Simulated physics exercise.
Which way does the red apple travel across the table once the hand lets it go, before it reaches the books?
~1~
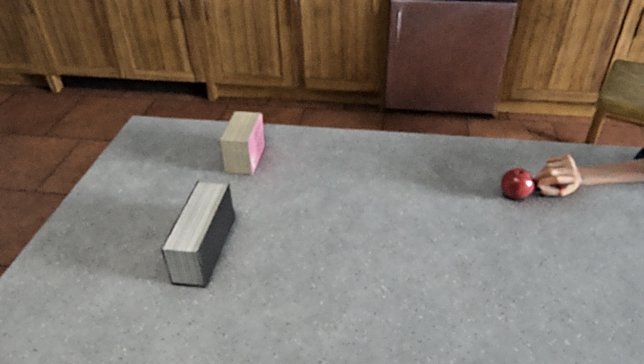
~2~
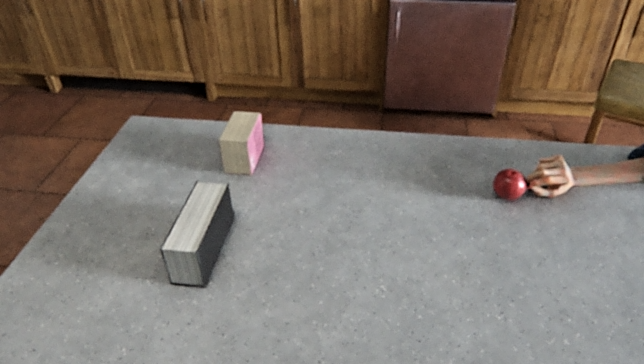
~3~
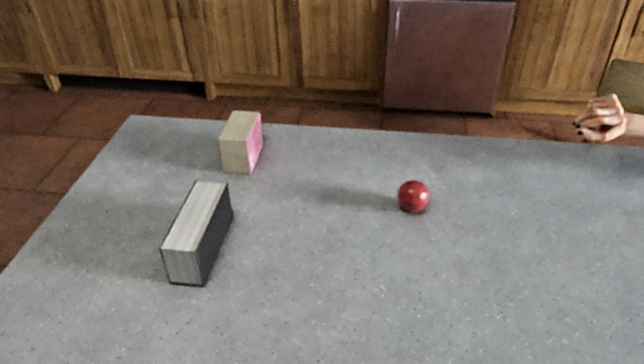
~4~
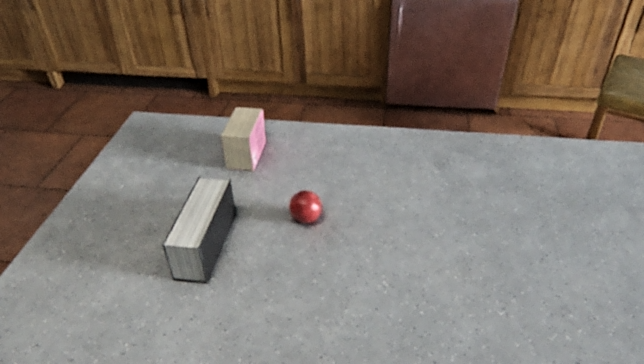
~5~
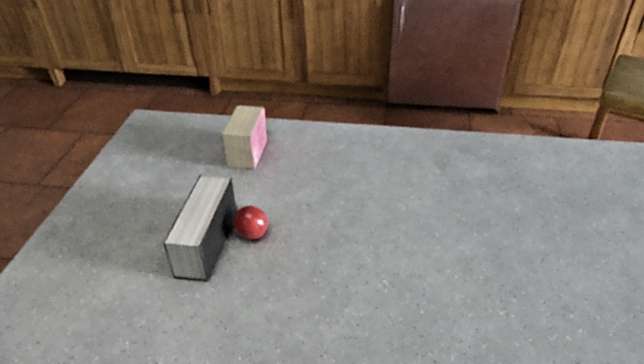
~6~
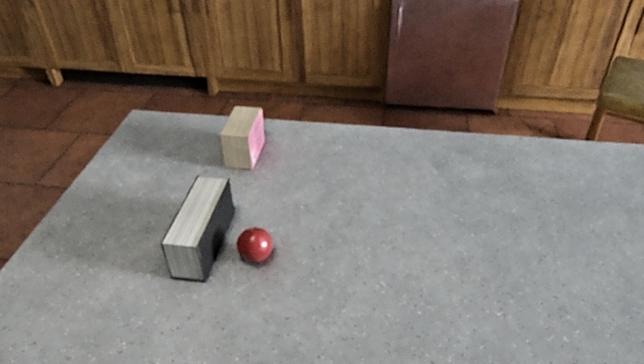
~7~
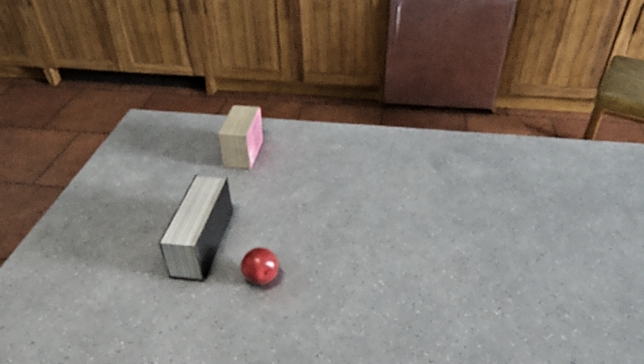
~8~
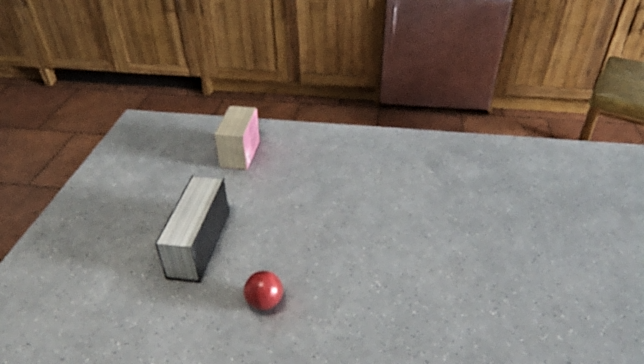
The red apple travels to the left across the table, toward the two books.
